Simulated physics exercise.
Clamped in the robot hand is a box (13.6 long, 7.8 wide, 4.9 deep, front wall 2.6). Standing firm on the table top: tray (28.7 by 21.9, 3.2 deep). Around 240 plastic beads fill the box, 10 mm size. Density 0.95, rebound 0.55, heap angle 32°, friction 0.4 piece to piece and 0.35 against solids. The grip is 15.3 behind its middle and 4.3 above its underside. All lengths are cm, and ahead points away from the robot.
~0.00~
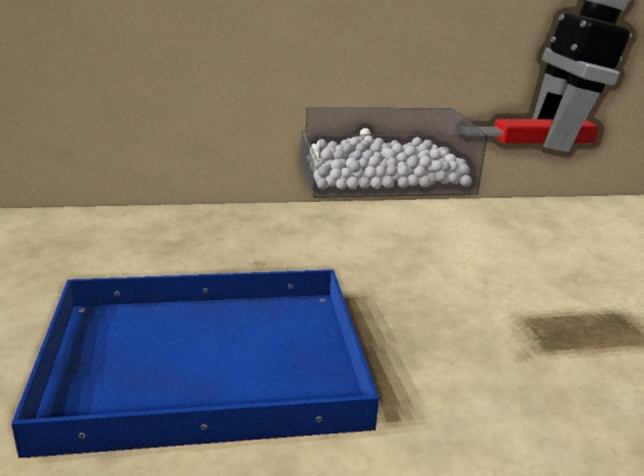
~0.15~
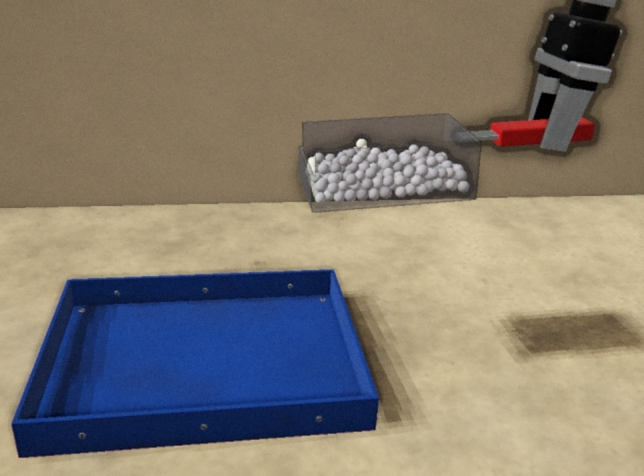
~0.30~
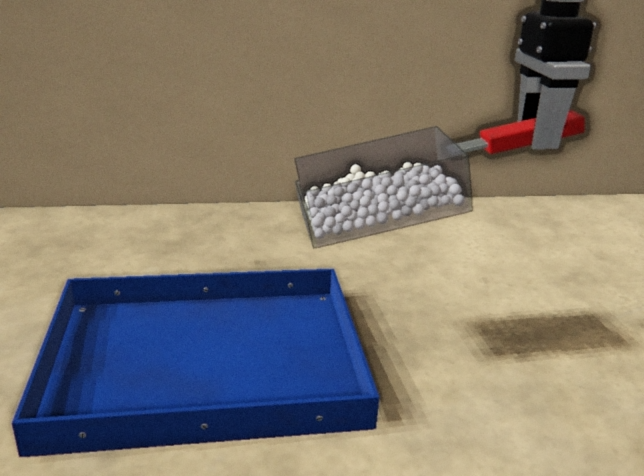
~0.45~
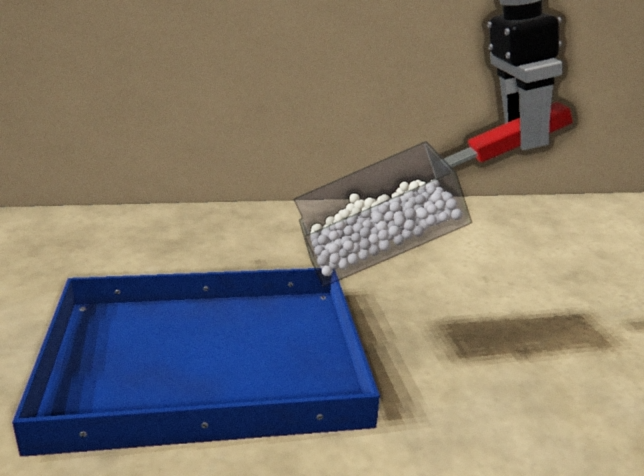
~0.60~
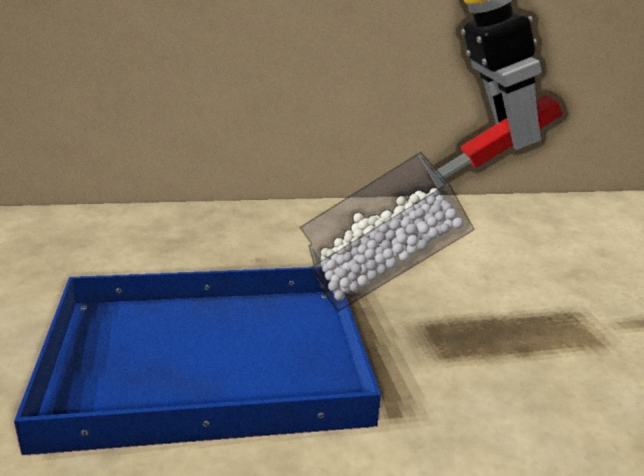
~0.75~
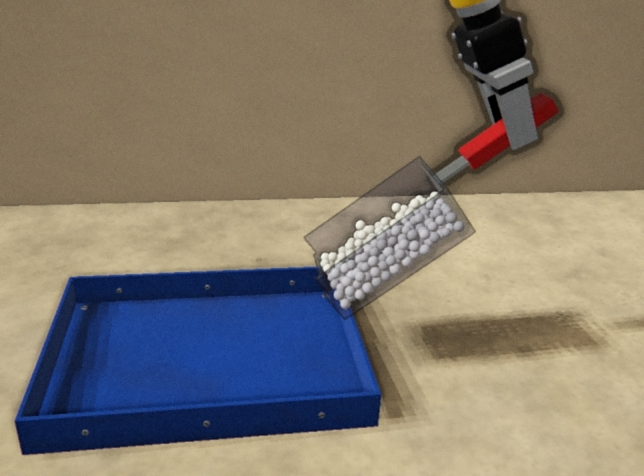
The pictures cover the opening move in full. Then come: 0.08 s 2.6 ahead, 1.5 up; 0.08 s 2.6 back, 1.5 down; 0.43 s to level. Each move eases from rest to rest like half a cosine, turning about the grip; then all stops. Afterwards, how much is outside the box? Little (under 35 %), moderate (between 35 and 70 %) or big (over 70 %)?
A moderate share, between 35 and 70 %, ends outside the box.
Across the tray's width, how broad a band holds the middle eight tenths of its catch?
Roughly 16 cm.
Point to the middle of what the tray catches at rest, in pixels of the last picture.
At about (208, 353).
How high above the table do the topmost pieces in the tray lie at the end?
Some 1.5 cm.
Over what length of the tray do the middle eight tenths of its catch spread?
Roughly 22 cm.
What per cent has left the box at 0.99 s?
About 35 per cent by then.
By 0.99 s, tilted 34° forward, highest piece 13 above the table; 156 in the box, 78 in the tray, 11 in flight or on a rim.
By 1.22 s, tilted 6° forward, highest piece 21 above the table; 142 in the box, 100 in the tray, 3 in flight or on a rim.
By 1.54 s, level, highest piece 23 above the table; 142 in the box, 103 in the tray.
By 2.59 s, level, highest piece 23 above the table; 142 in the box, 103 in the tray.
Final count, 142 in the box, 103 in the tray. That is 42 % outside the box.
